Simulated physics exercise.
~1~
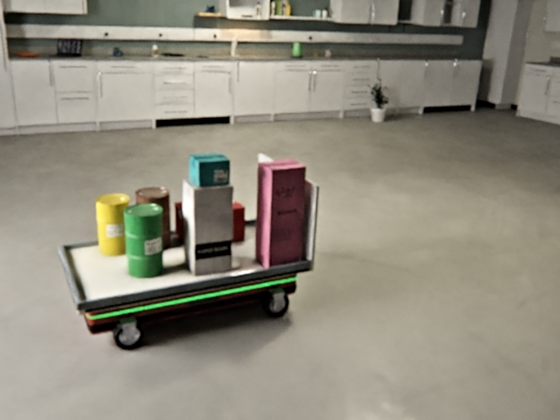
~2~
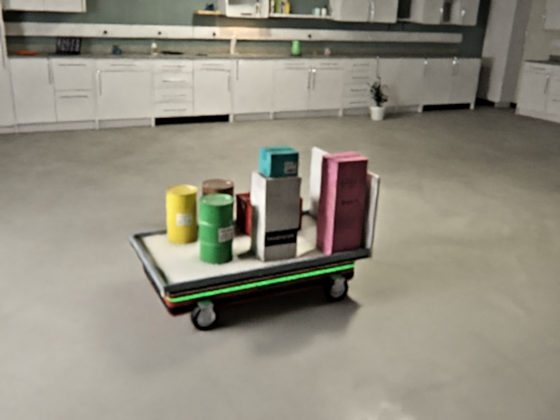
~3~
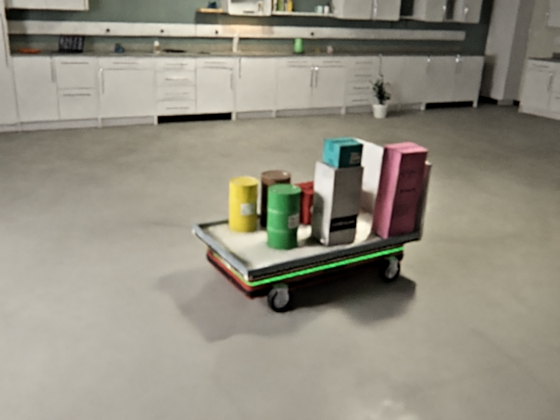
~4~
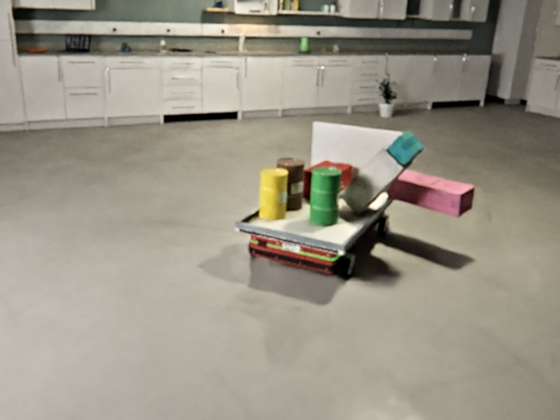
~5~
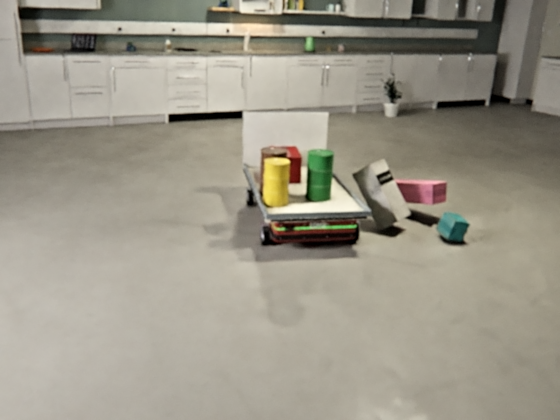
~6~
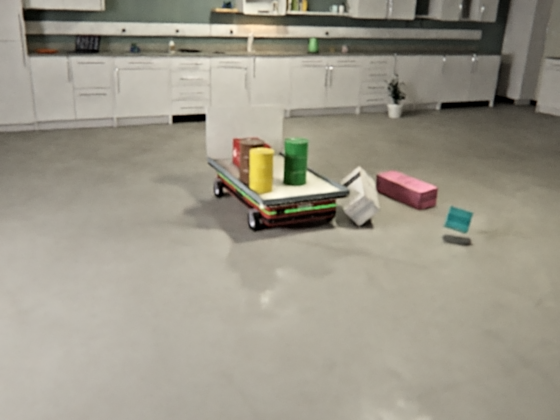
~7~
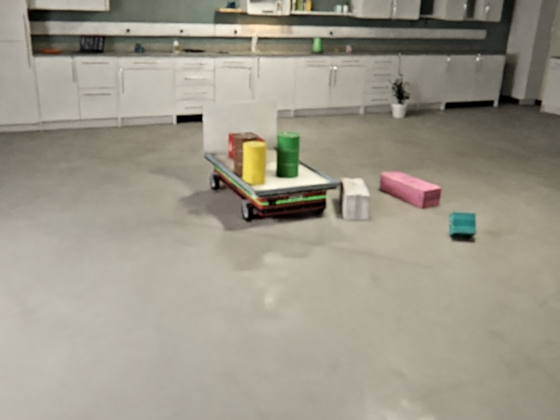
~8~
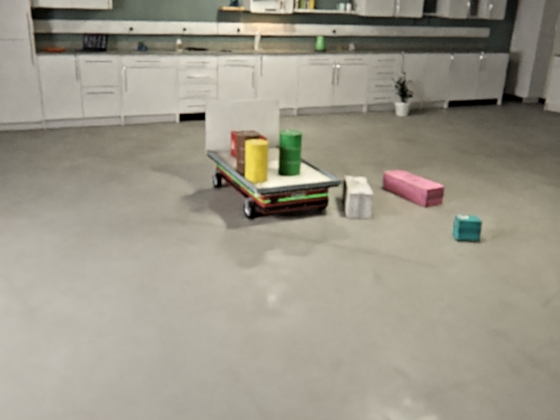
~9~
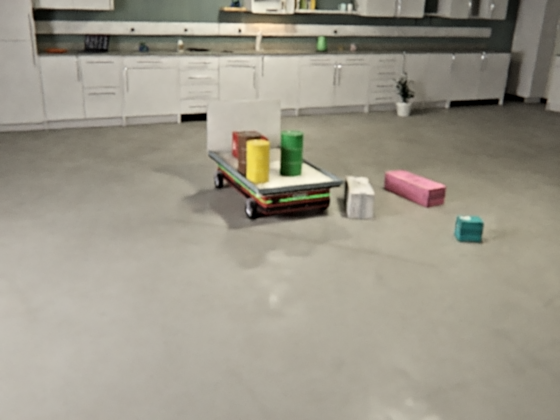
The clip shows a flat cart loaded with canisters and boxes rolling right across a floor and swinging sharply around. The pink, white and turquoise boxes tumble off, and the cart stops with its upright canisters and red box aboard, the fallen boxes lying to its right.
